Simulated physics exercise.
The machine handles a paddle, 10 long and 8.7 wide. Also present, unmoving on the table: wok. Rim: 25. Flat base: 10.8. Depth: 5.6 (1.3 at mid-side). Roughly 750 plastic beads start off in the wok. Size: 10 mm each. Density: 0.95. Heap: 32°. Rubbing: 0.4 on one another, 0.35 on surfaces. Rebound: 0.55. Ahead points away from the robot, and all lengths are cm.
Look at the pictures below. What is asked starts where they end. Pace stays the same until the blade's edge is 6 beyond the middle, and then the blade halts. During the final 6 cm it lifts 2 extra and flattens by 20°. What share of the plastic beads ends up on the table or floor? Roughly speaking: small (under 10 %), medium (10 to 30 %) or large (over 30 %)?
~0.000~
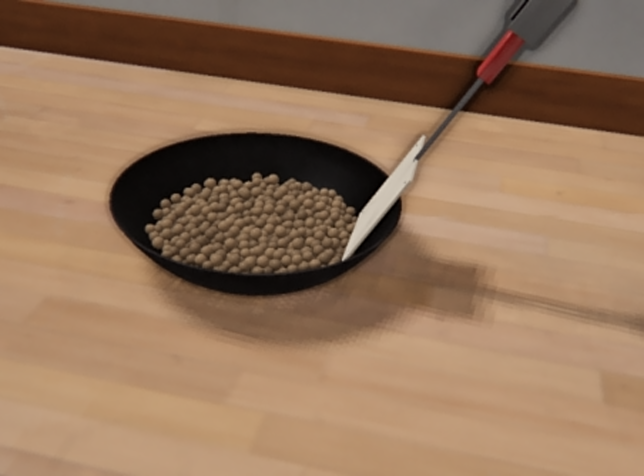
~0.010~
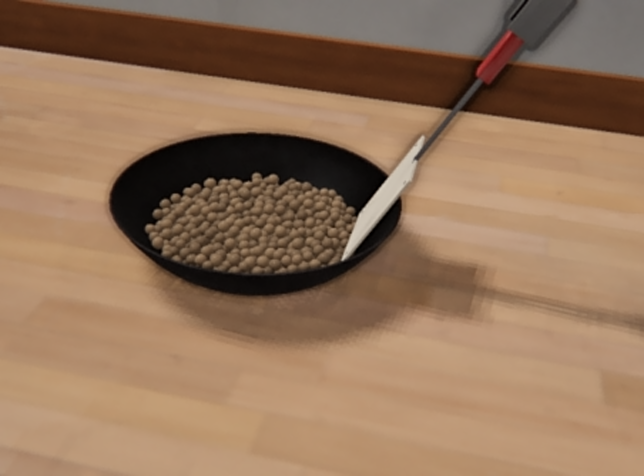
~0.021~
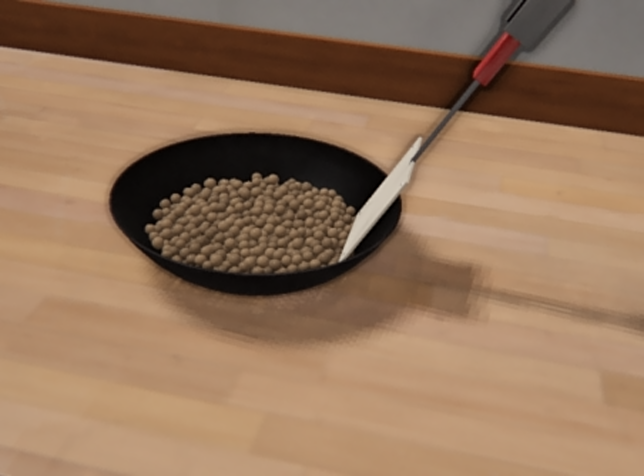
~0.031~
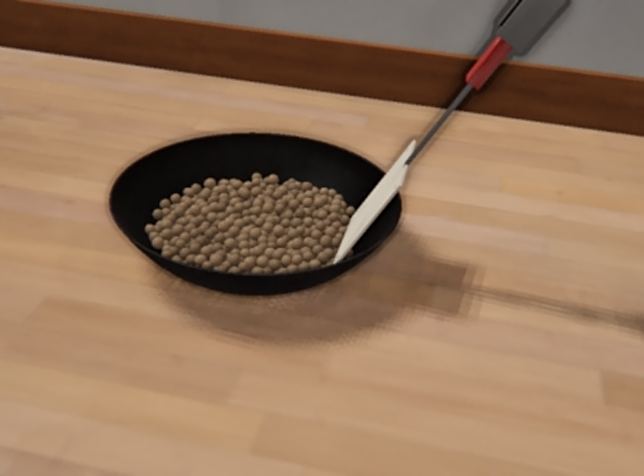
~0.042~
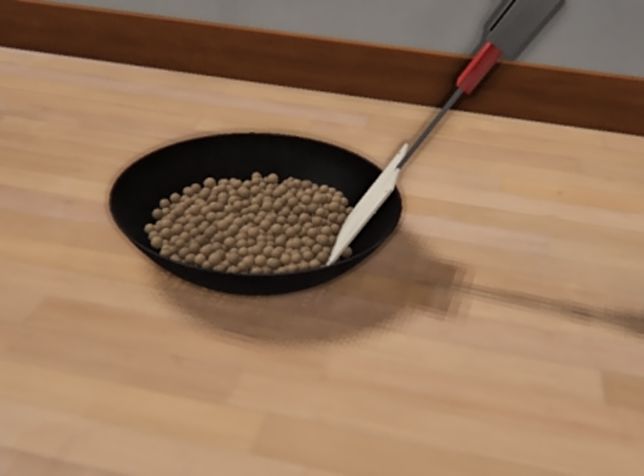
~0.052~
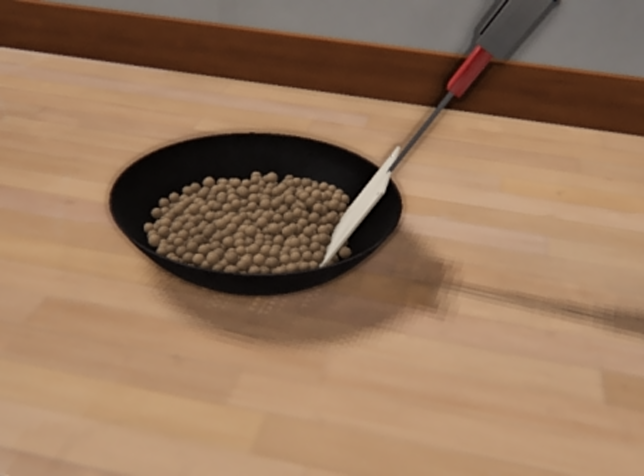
Roughly, small, under 10 %.
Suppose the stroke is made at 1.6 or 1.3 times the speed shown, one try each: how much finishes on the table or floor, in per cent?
Some 15 per cent, then some 10 per cent, on the table or floor.
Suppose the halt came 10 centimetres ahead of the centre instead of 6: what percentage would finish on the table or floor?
Near 35 per cent.
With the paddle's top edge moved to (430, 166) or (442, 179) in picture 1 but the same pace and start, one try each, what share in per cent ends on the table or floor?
Some 0 per cent, then some 0 per cent.
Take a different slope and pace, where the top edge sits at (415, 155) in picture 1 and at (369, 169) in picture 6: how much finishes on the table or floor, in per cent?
Off the vessel, on the table or floor: Some 20 percent.
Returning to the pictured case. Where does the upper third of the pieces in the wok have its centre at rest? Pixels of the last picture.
Around (172, 193).
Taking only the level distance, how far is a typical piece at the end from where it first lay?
It works out to roughly 4 cm.
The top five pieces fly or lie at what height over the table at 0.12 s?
About 4 cm.
After 0.12 s, sloping 61°, highest piece 5 above the table; 754 in the wok.
After 0.19 s, sloping 53°, highest piece 6 above the table; 754 in the wok.
After 0.43 s, sloping 41°, highest piece 7 above the table; 734 in the wok, 17 on the table or floor, 3 on the blade or in flight.
After 1.48 s, sloping 41°, highest piece 7 above the table; 733 in the wok, 21 on the table or floor.
In the end, 733 in the wok, 21 on the table or floor. That is 3 % on the table or floor.
